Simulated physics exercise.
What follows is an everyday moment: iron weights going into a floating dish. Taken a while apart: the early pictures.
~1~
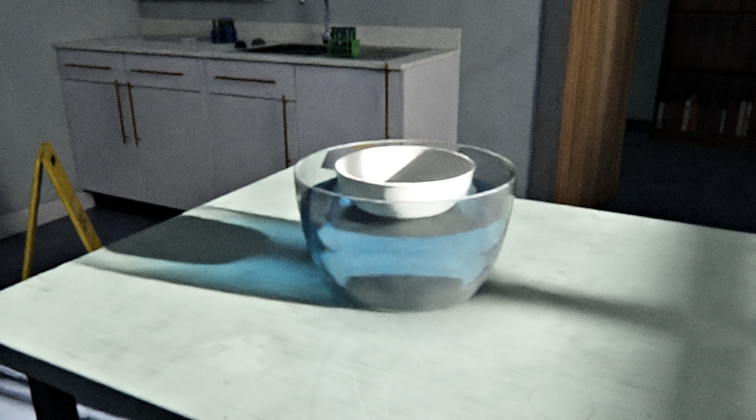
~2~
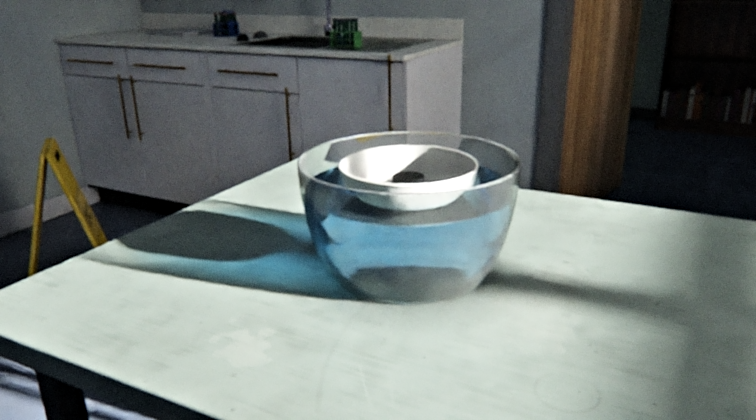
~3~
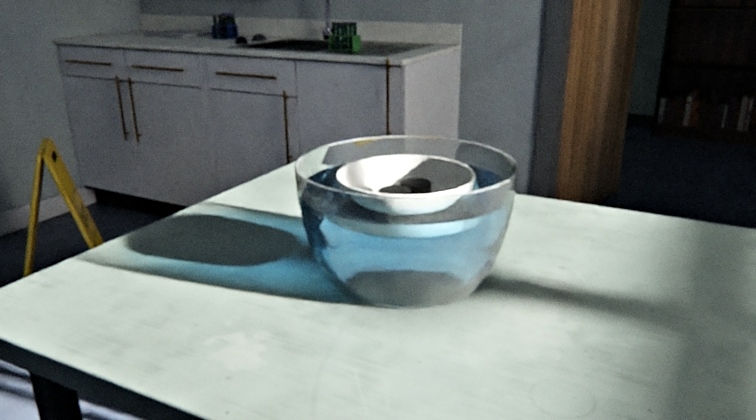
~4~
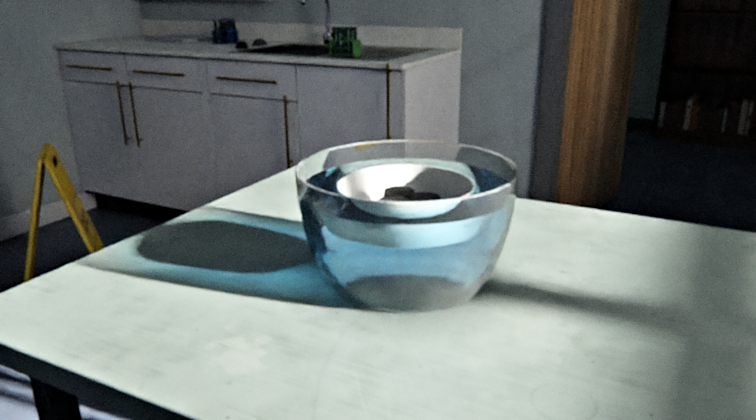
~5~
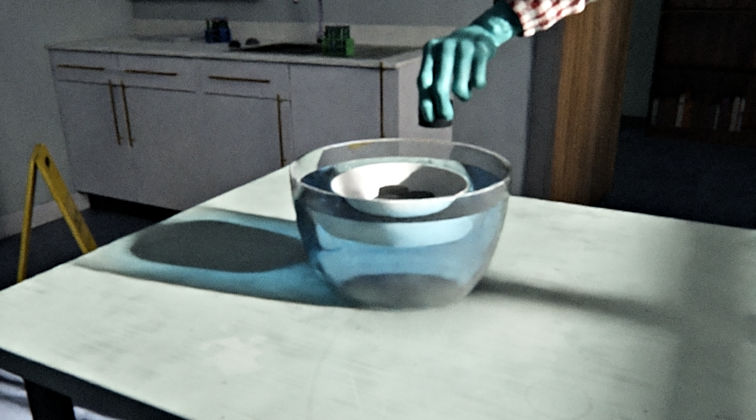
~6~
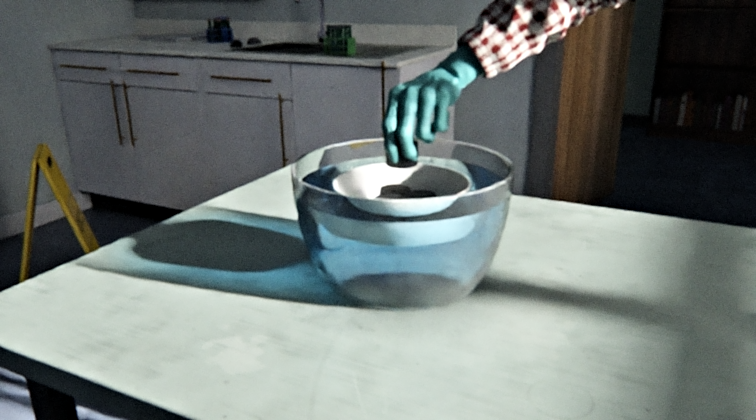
On a table, a floating dish sits lower as dark objects collect, and a gloved hand lowers another.
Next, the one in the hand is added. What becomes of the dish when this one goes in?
The dish fills and goes down.
Shortly, the iron weight is in and the dish dips.
Then, water pours in over its edge.
At the finish, the dish lies on the bottom with its load.
